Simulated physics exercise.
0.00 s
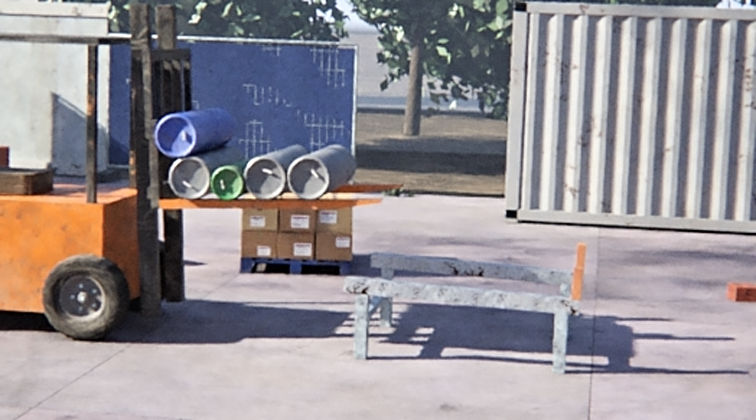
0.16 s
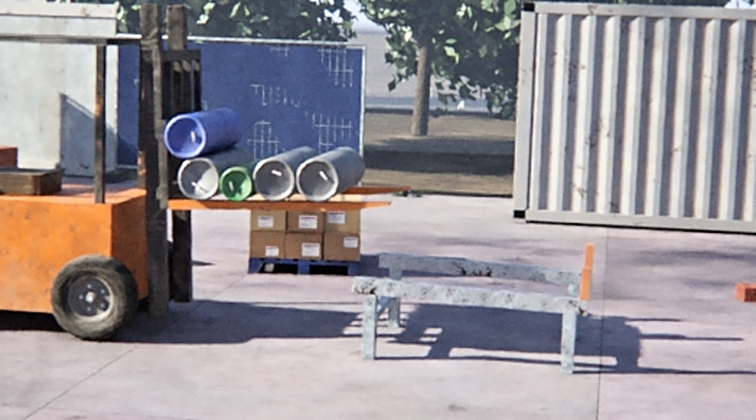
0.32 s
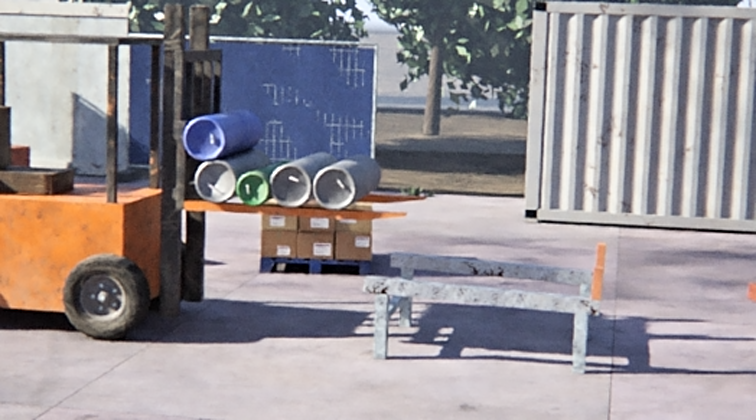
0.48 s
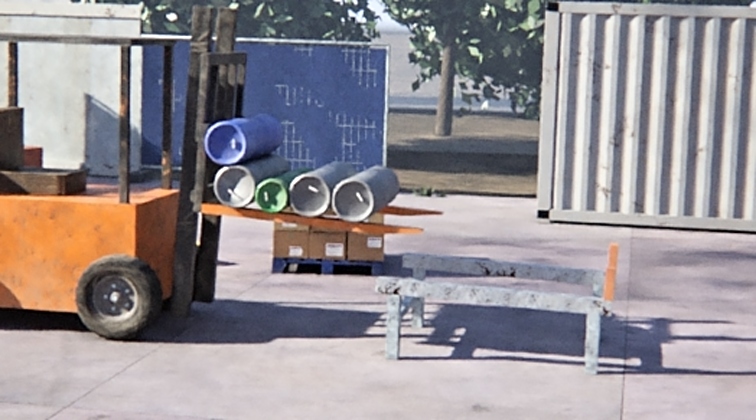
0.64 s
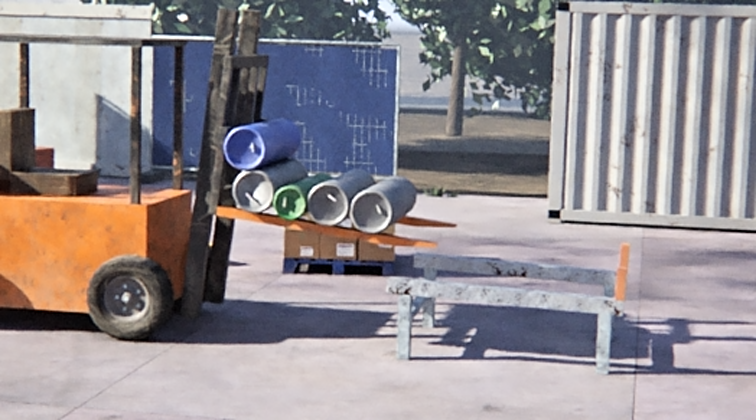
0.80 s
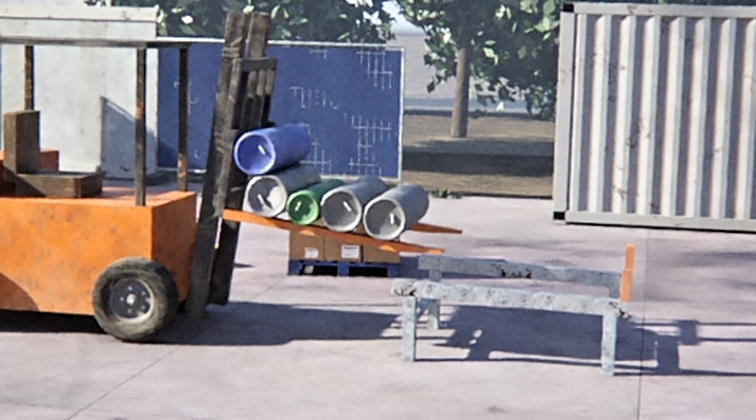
In a sunlit paved yard seen from the side, a pale shipping container stands at right before trees. An orange forklift at left holds a blue cylinder atop a row of one green and three grey ones on orange forks, with stacked boxes behind and a low grey rack to the right. The mast tilts forward, the fork tips dip, and the cylinders ride down with them as the camera pans slightly left.
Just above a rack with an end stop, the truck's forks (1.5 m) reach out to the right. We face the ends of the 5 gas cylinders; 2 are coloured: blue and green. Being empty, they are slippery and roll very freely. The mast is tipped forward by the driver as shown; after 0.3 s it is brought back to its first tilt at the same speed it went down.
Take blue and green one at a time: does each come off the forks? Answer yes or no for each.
Blue: No, green: Yes.
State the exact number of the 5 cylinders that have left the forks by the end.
That comes to 4 in total.
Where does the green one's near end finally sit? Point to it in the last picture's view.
Around (512, 274).
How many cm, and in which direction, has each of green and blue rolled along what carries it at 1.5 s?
Both moved right - green by 55 centimetres, blue by 0 centimetres.
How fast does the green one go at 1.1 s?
It's travelling at about 0.6 m/s.
By 1.1 s, blue is up on others, 135 cm from the tips, rolling left; green is on the forks, 85 cm from the tips, rolling right; 0 off the forks so far.
By 1.5 s, blue is on the forks, 140 cm from the tips, rolling left; green is on the forks, 50 cm from the tips, rolling right; 1 off the forks so far.
By 1.9 s, blue is on the forks, 140 cm from the tips; green is on the forks, 15 cm from the tips, rolling right; 2 off the forks so far.
By 2.3 s, green is on the rack, 130 cm from the rack's far end, rolling right; as before, blue; 3 off the forks so far.
Finally (3.5 s), blue is on the forks, 140 cm from the tips; green is on the rack, 80 cm from the rack's far end; 4 off the forks so far.
